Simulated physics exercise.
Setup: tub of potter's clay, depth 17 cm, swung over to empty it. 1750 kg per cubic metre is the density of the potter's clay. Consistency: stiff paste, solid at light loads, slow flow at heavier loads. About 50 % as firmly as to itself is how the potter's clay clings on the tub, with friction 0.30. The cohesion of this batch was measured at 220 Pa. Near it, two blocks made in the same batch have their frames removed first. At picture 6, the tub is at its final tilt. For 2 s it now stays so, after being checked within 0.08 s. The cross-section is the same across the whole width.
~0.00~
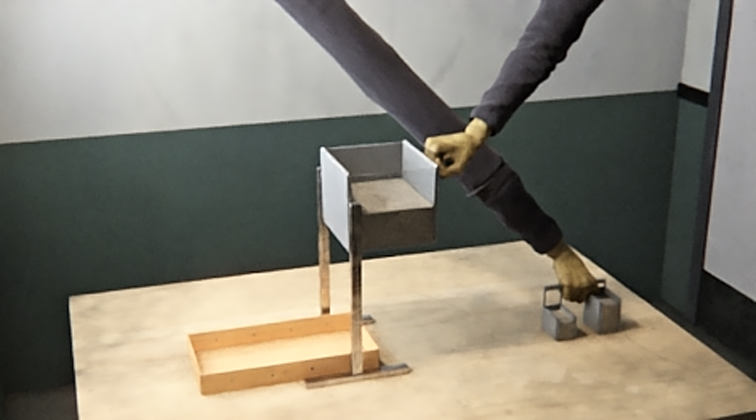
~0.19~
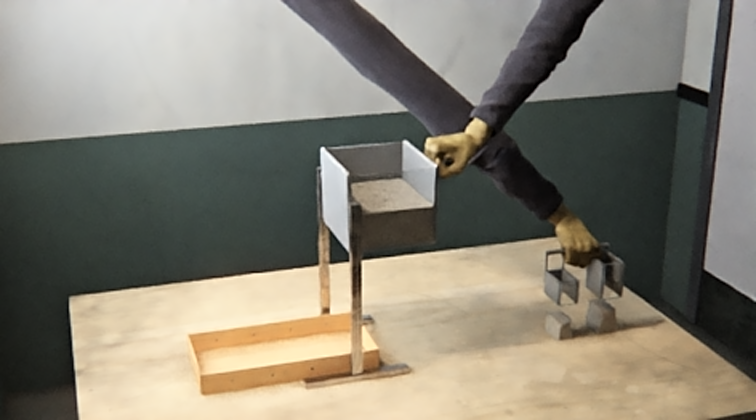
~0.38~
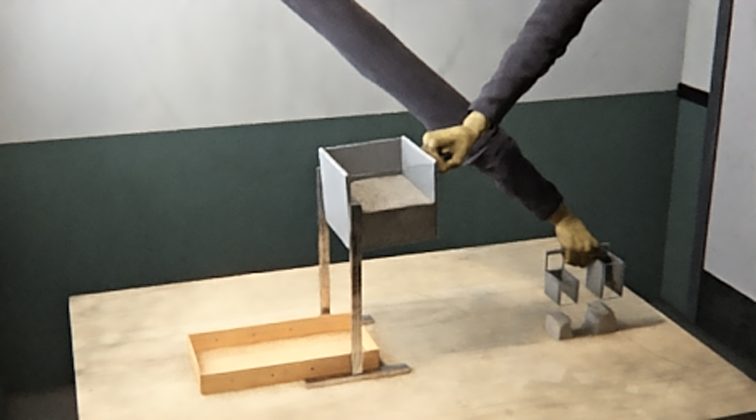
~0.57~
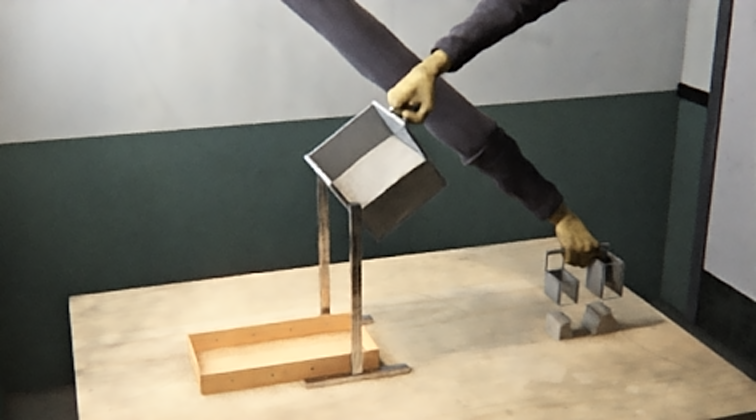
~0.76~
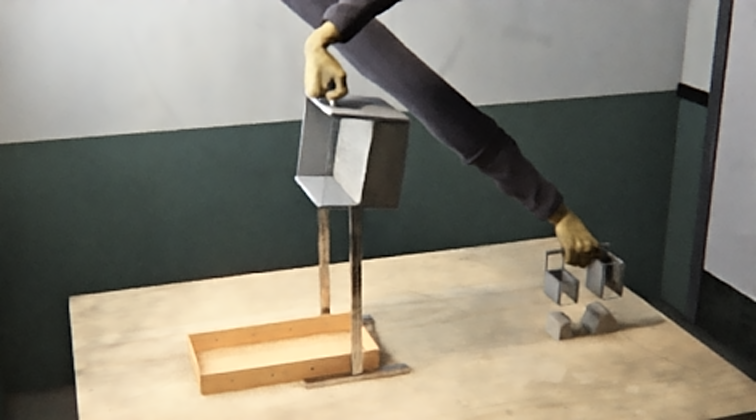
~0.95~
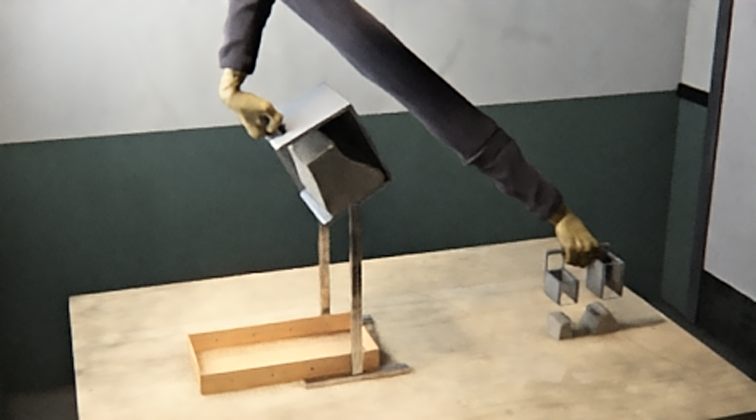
The clip opens with one gloved hand on a grey tub above a wooden tray while another lifts two small open boxes off two clay blocks. The right block sags slightly, then the first hand swings the tub leftward until its mouth faces downward, clay still inside and the tray empty.
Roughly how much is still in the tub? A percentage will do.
I would say about 0 percent.
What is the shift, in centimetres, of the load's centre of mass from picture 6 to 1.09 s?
Something like 14 cm, I'd say.
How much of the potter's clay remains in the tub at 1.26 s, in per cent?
I'd say close to 0 %.
After 1.09 s, the tub is at 119 degrees and holds 32 %.
After 1.26 s, the tub is at 119 degrees and holds 0 %.
After 1.43 s, the tub is at 119 degrees and holds 0 %.
After 1.60 s, the tub is at 119 degrees and holds 0 %.
After 2.95 s, the tub is at 119 degrees and holds 0 %.
